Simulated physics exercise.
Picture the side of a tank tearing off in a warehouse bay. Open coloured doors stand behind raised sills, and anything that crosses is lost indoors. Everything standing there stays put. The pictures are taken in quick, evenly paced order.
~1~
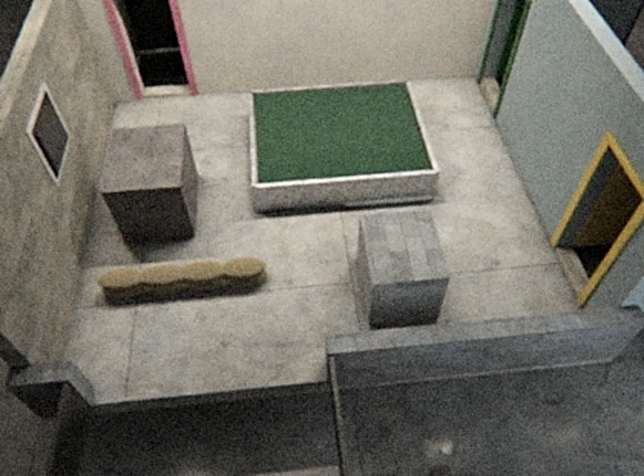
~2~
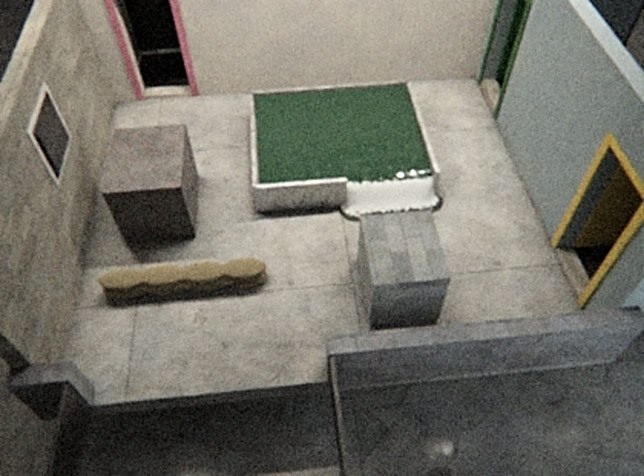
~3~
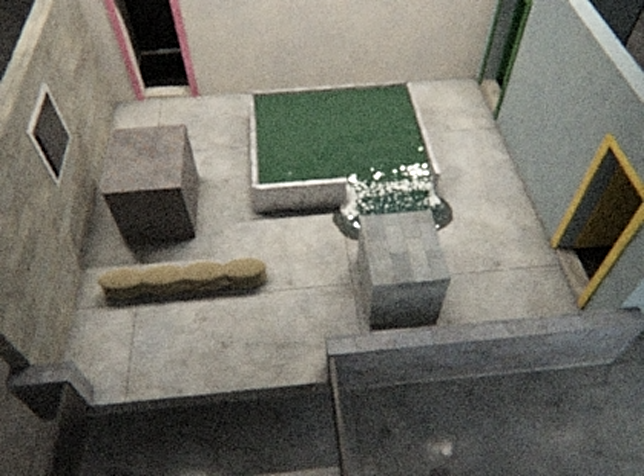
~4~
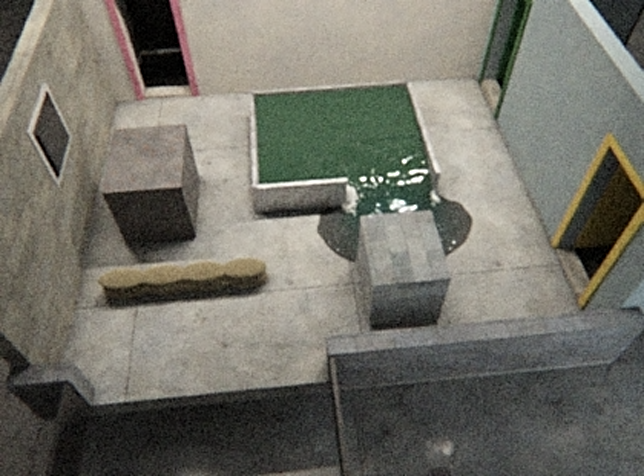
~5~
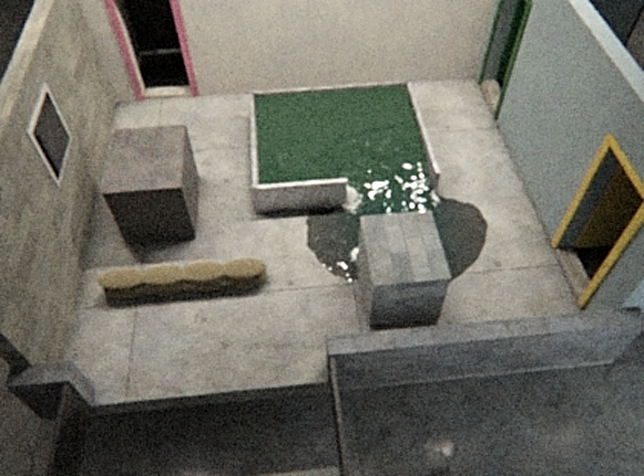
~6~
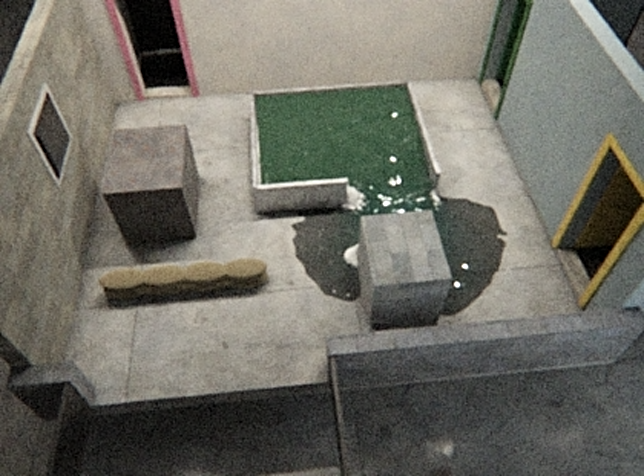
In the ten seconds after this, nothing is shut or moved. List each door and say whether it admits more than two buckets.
In order: The green door will not top two buckets; the pink door will not top two buckets; the yellow door will top two buckets.
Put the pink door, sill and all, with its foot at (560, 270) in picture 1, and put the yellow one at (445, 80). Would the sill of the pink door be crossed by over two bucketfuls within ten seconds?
Pink: Comes in high.
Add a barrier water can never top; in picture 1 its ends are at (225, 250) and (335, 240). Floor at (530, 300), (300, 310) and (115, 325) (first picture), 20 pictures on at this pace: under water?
First soaked, then soaked, then spared.
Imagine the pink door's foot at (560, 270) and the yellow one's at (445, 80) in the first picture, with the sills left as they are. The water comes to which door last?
Answer: The yellow one.
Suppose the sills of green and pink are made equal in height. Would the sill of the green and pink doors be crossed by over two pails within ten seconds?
Per door, green stays inside the limit; pink stays inside the limit.
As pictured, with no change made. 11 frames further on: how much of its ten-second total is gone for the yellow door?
Near 5 %, I'd say.
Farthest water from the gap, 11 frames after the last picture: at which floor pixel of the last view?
Look around (178, 365).
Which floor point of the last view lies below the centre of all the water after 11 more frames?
Somewhere near (367, 189).
A moment on, water covers 20 % of the floor; the green door not reached, the pink door not reached, the yellow door not reached.
Next, water covers 35 % of the floor; the green door not reached, the pink door not reached, the yellow door over two buckets in.
Then, water covers 50 % of the floor; the green door not reached, the pink door not reached, the yellow door far over two buckets in.
Later, water covers 80 % of the floor; the green door wet at the sill, nothing in, the pink door wet at the sill, nothing in, the yellow door far over two buckets in.
In the end, water covers 95 % of the floor; the green door wet at the sill, nothing in, the pink door wet at the sill, nothing in, the yellow door far over two buckets in.
